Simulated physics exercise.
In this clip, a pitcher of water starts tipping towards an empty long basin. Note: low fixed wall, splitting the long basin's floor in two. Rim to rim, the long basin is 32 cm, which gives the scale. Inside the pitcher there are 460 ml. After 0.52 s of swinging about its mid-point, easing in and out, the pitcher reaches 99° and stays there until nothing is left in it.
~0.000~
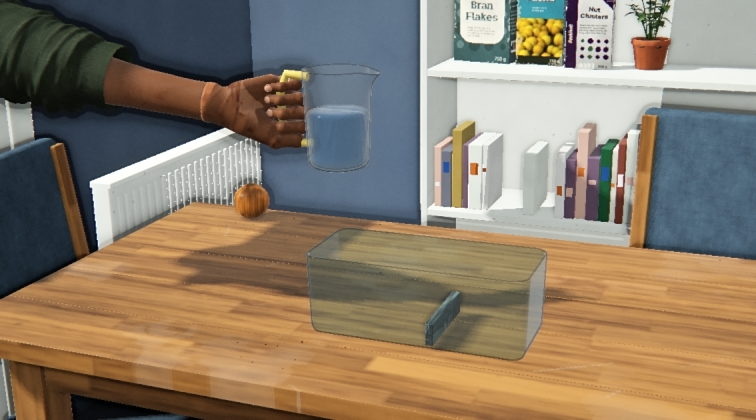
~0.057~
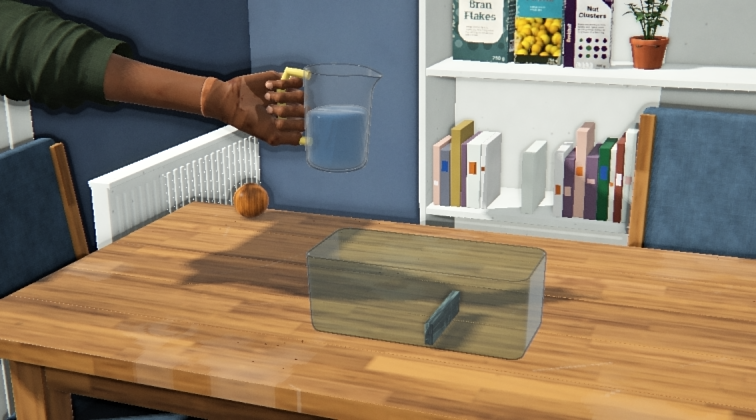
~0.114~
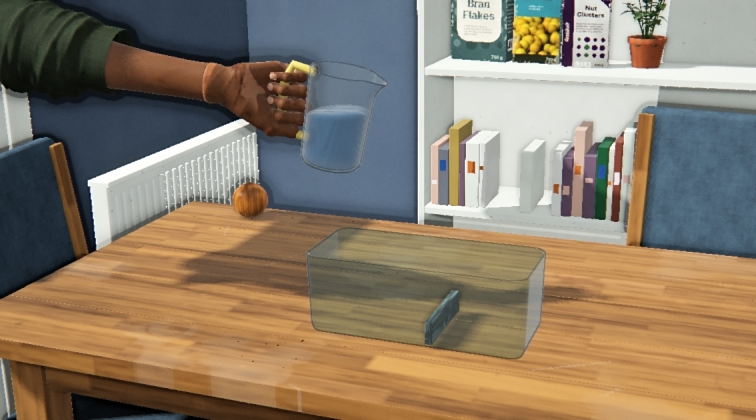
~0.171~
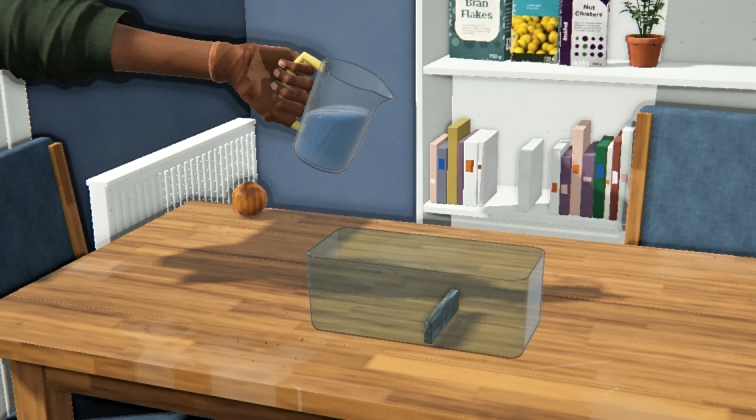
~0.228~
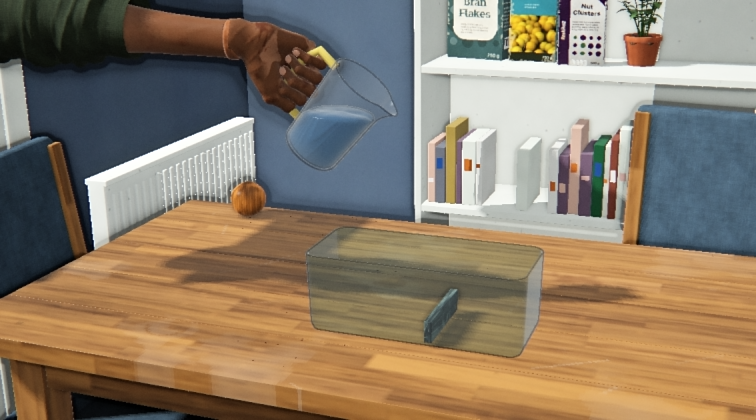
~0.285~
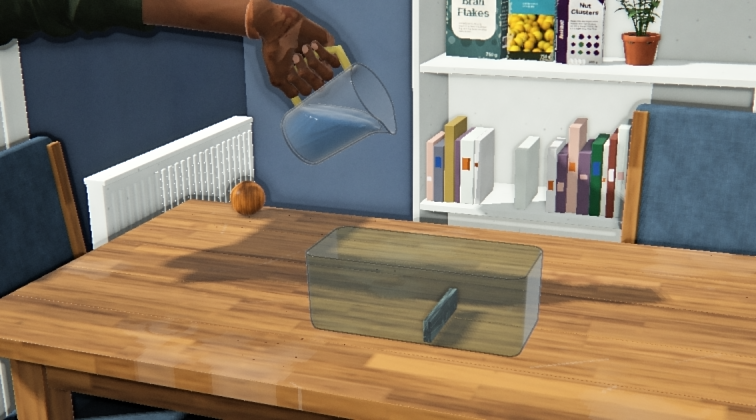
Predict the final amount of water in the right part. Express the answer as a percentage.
The right part ends with roughly 46 per cent.
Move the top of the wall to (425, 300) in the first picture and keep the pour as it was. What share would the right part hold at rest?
With the wall placed like that, close to 85 per cent.
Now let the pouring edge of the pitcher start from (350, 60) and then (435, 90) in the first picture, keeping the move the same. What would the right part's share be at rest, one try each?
In order, 10 and 75 per cent.
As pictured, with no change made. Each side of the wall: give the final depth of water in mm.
Some 10 mm on the left and some 12 mm on the right.
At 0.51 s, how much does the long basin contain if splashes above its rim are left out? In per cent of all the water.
Fraction in basin: Approx. 3%.
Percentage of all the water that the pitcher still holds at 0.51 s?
Close to 68 percent of the liquid remains at that time.
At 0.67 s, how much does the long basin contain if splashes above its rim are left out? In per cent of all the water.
I reckon close to 42 per cent.
Then, 0.51 s in, the tilt is 99° and 69 per cent is still to pour, 3 is left of the wall and 0 right of it.
Then, 0.67 s in, the tilt is 99° and 28 per cent is still to pour, 30 is left of the wall and 12 right of it.
Then, 0.84 s in, the tilt is 99° and 10 per cent is still to pour, 32 is left of the wall and 45 right of it.
Then, 1.02 s in, the tilt is 99° and 3 per cent is still to pour, 46 is left of the wall and 46 right of it.
Finally, 51 per cent lies left of the wall, 46 right of it and 3 outside.
